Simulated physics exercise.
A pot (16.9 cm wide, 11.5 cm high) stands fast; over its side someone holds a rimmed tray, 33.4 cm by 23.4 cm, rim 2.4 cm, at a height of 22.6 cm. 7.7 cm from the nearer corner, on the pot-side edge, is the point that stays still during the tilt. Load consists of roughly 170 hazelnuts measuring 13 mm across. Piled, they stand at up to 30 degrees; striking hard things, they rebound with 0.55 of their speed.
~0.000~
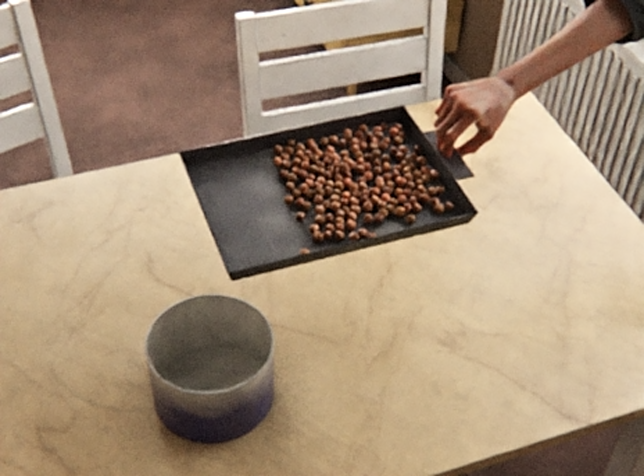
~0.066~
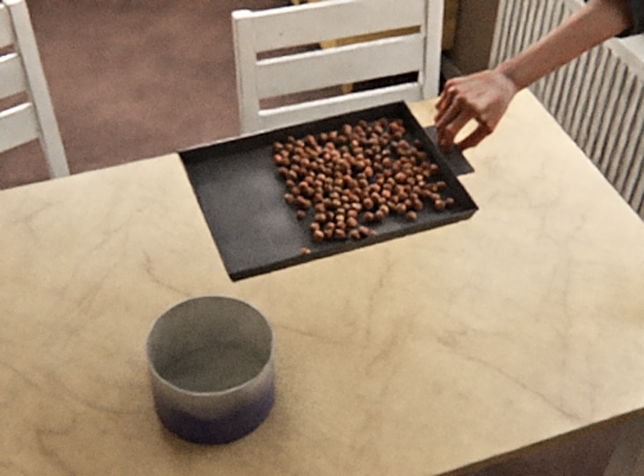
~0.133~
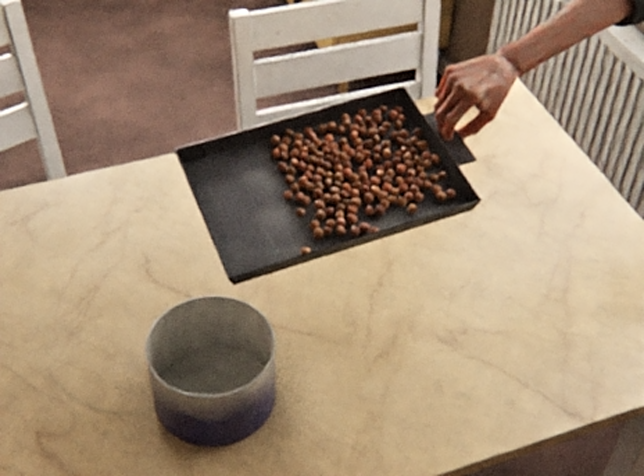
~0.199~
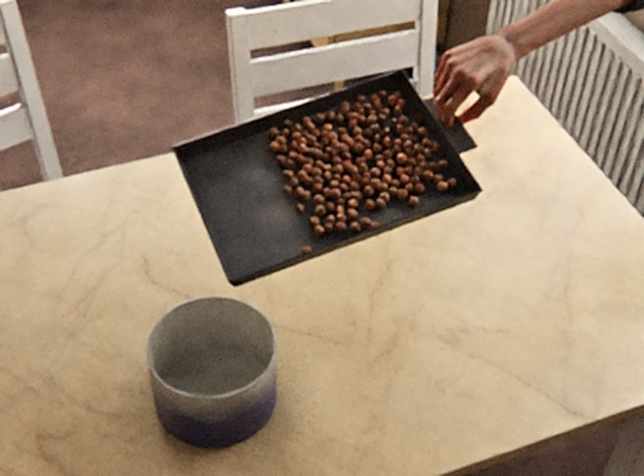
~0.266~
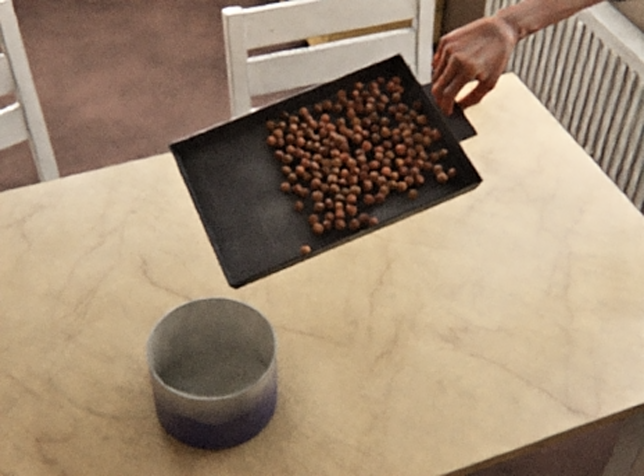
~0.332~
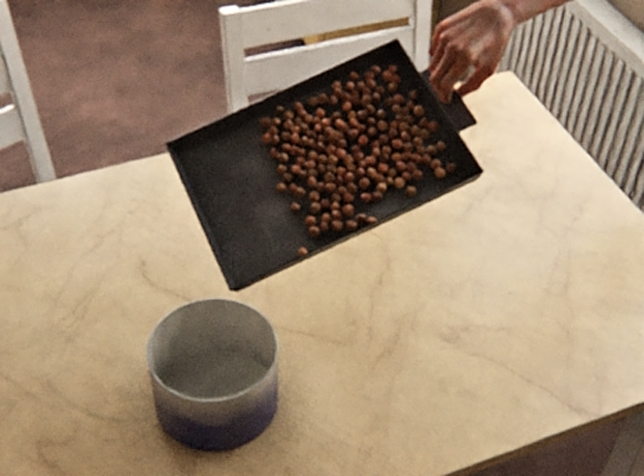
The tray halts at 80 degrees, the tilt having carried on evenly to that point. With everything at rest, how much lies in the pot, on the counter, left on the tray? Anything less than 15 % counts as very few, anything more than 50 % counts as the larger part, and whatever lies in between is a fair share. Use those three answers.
Pot: The larger part. Counter: Very few. Tray: Very few.
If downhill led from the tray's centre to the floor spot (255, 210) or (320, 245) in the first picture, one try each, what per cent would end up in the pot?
Some 30 and 55 per cent.
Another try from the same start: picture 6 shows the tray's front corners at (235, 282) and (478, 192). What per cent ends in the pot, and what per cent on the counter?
Final per cent - pot 80, counter 20.
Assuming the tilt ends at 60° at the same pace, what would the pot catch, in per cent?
I'd put it at close to 60 per cent.
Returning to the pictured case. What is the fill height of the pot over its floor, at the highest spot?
Some 3.0 cm above the floor.
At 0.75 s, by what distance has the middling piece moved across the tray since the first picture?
It has moved some 17 cm from its start.
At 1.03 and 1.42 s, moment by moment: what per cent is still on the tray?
65 then 15.
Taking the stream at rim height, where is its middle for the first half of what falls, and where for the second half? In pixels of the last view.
Roughly (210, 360) to start, and after that (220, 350).
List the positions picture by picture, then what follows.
The first frame shows tray tilt 0 degrees, front corners at (232, 268) and (471, 210); middle of the pieces at (362, 181); pot at (210, 342).
The second frame shows tray tilt 1 degrees, front corners at (232, 269) and (472, 206); middle of the pieces at (362, 178).
The third frame shows tray tilt 5 degrees, front corners at (232, 273) and (474, 198), lowest corner left front; middle of the pieces at (362, 170).
The fourth frame shows tray tilt 10 degrees, front corners at (233, 276) and (475, 187), lowest corner left front; middle of the pieces at (361, 161).
The fifth frame shows tray tilt 14 degrees, front corners at (233, 280) and (476, 178), lowest corner left front; middle of the pieces at (360, 153).
The sixth frame shows tray tilt 19 degrees, front corners at (233, 283) and (476, 170), lowest corner left front; middle of the pieces at (356, 149); pot at (213, 347). The tray's pace is about 70 degrees a second.
After 0.75 s, tilt 48 degrees; the tray holds 95 %, the pot 0 %.
After 1.03 s, tilt 68 degrees; the tray holds 65 %, the pot 25 %.
After 1.42 s, tilt 80 degrees; the tray holds 15 %, the pot 80 %.
By 2.5 s all is still; pot 100 %, counter 0 %, tray 0 %.
